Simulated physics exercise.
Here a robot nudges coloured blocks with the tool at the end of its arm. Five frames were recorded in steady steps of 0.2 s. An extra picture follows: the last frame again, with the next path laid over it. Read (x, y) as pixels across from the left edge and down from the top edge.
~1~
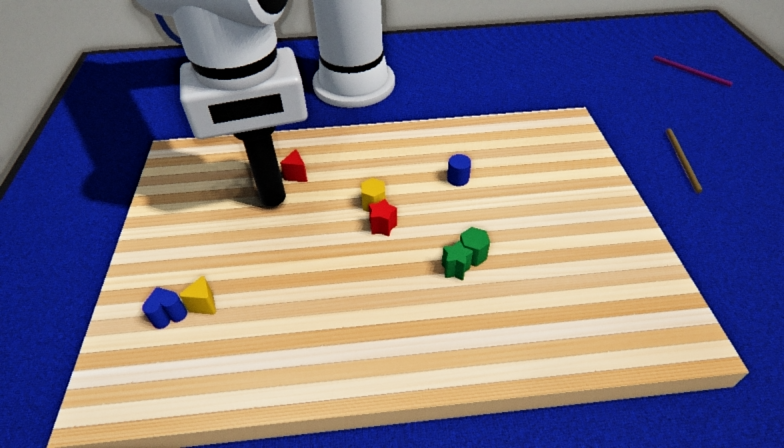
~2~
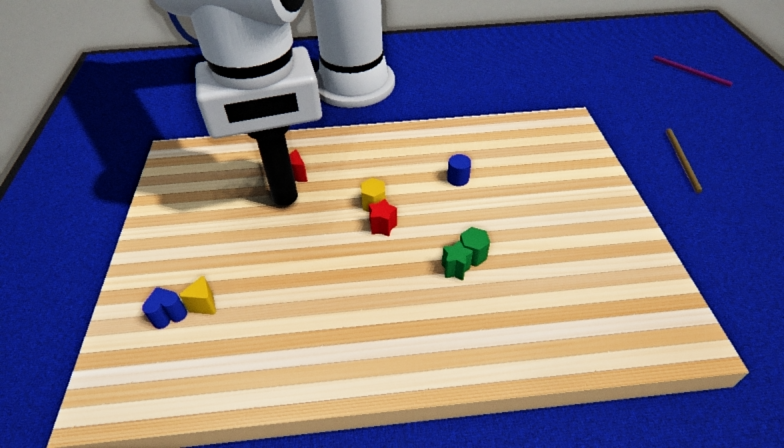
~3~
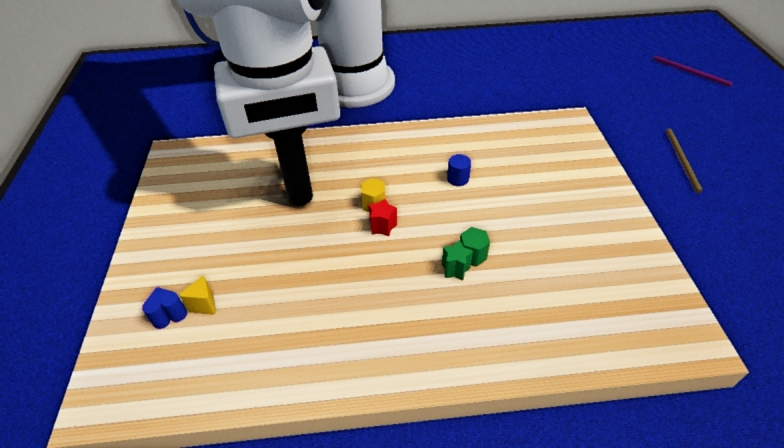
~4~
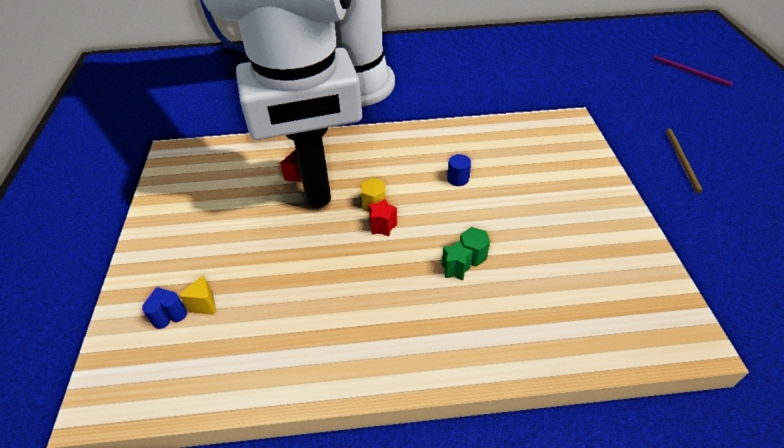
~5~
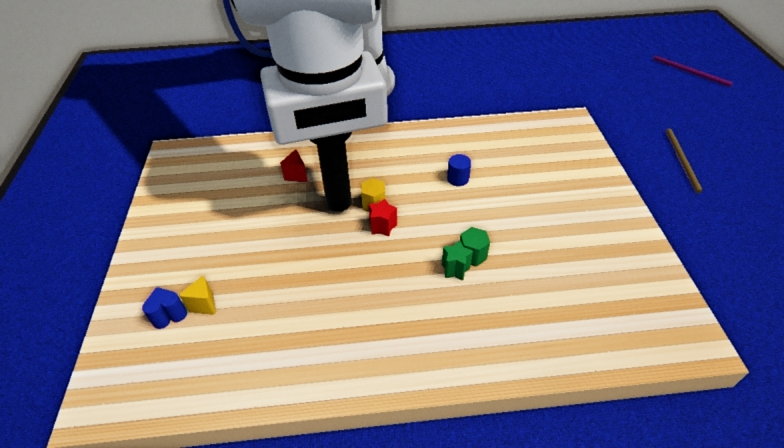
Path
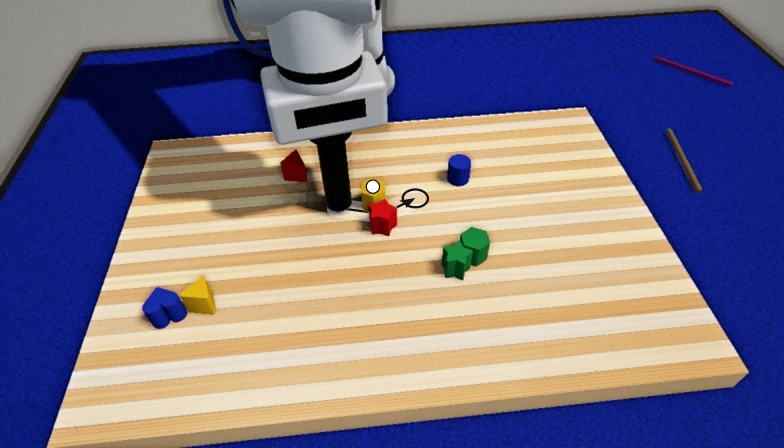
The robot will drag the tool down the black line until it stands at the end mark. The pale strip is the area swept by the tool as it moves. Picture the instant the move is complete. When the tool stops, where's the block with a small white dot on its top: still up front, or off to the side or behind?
I think the tool keeps pushing the block with a small white dot on its top along right to the end.
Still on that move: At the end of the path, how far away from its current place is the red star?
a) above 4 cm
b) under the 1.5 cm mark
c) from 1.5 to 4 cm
b - under the 1.5 cm mark.
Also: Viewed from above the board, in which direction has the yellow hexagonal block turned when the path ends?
Answer: Anticlockwise.
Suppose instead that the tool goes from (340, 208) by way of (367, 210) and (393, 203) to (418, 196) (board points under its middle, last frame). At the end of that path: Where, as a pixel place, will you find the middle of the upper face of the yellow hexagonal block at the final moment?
I'd guess (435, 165).
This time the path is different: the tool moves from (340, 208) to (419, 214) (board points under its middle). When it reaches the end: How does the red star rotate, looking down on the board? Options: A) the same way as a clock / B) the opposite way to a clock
(A)
The drawn path runs from (340, 208) by way of (366, 212) and (393, 209) to (415, 198); the dot is on the yellow hexagonal block.
The first path, step by step. One third of the way, tool at (366, 206); yellow hexagonal block at (387, 185), turned 30° anticlockwise.
Two thirds of the way, tool at (393, 204); yellow hexagonal block at (409, 177), turned 55° anticlockwise; red star at (387, 211), turned 20° clockwise.
At the end, tool at (415, 193); yellow hexagonal block at (427, 166), turned 65° anticlockwise; red star at (387, 211), turned 20° clockwise; blue circle not moved.
